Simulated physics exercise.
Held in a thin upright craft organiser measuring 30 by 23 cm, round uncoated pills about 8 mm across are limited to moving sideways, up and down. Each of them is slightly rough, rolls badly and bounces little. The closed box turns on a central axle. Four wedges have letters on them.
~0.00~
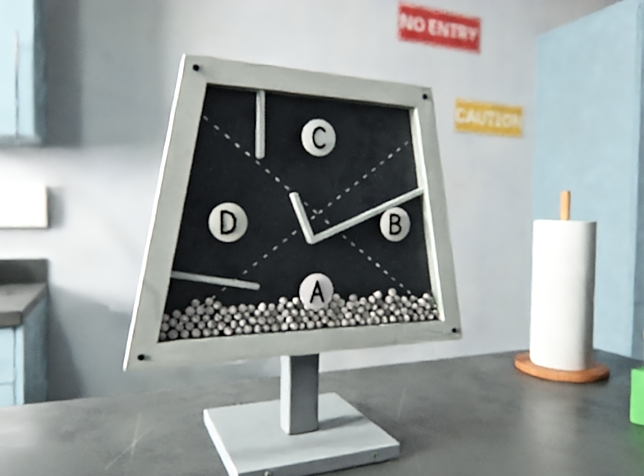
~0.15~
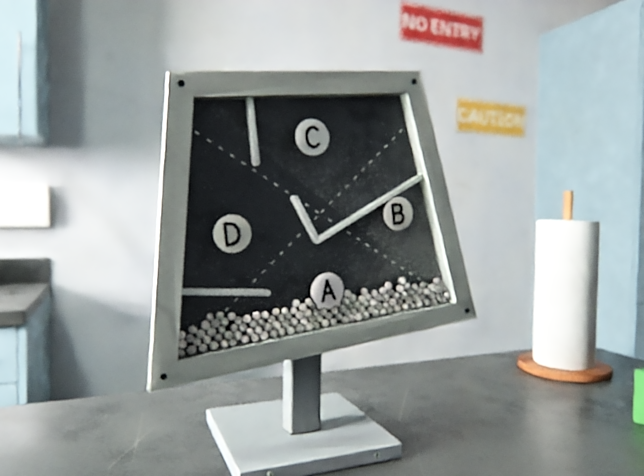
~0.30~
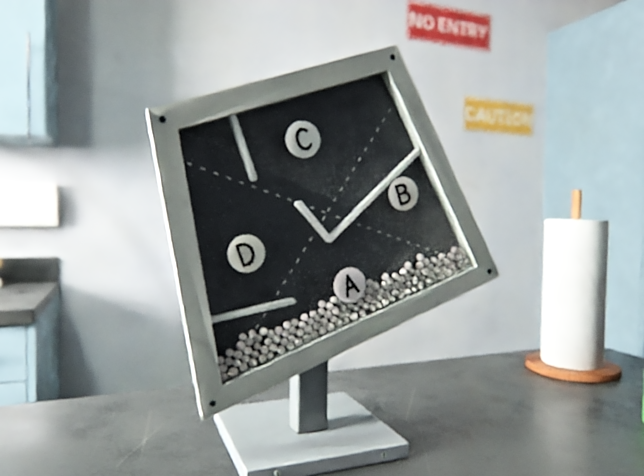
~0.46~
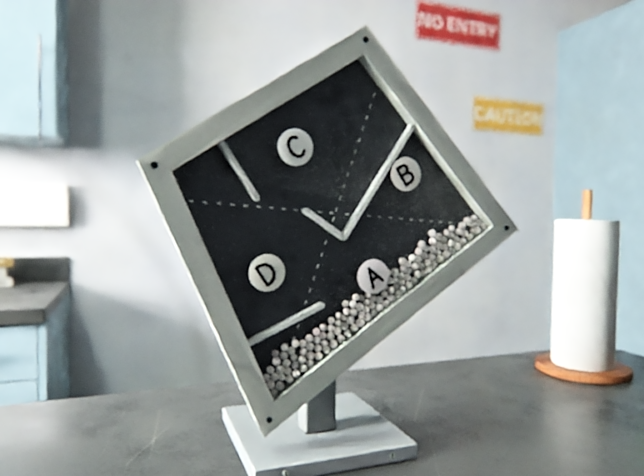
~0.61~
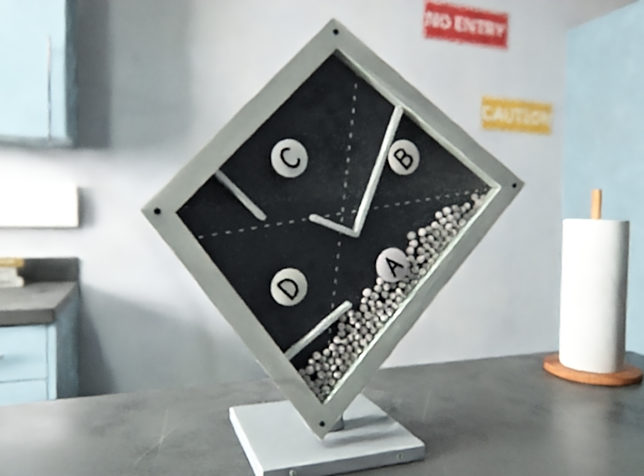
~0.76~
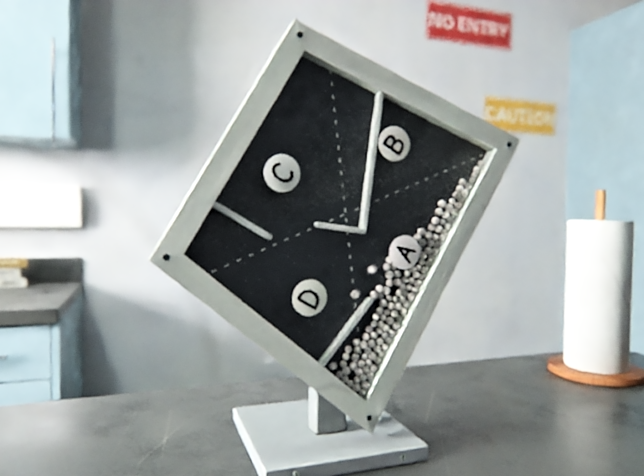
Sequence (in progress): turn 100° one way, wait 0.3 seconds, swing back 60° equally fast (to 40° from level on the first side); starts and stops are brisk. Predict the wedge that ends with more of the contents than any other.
I would say the one marked D.
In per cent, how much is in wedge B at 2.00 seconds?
Close to 0 % of the load.
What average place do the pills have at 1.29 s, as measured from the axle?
8 cm right, 6 cm below.
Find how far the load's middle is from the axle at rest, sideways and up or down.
About 4 cm left and 10 cm below.
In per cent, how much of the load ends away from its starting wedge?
Around 50 per cent, give or take.
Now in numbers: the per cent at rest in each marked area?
Tally: Wedge A = 45; wedge B = 0; wedge C = 0; wedge D = 55.
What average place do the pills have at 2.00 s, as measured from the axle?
Offset approx. 2 cm right, 11 cm below.
After 1.29 s, it stands 100° anticlockwise; the pills' middle is 8 cm right of and 6 cm below the centre; A 60 %, D 40 %.
After 2.00 s, it stands 70° anticlockwise; the pills' middle is 2 cm right of and 11 cm below the centre; A 45 %, D 55 %.
After 2.42 s, it stands 40° anticlockwise; the pills' middle is 4 cm left of and 10 cm below the centre; A 45 %, D 55 %.
Settled by 2.9 s, it stands 40° anticlockwise; A 45 %, B 0 %, C 0 %, D 55 %.
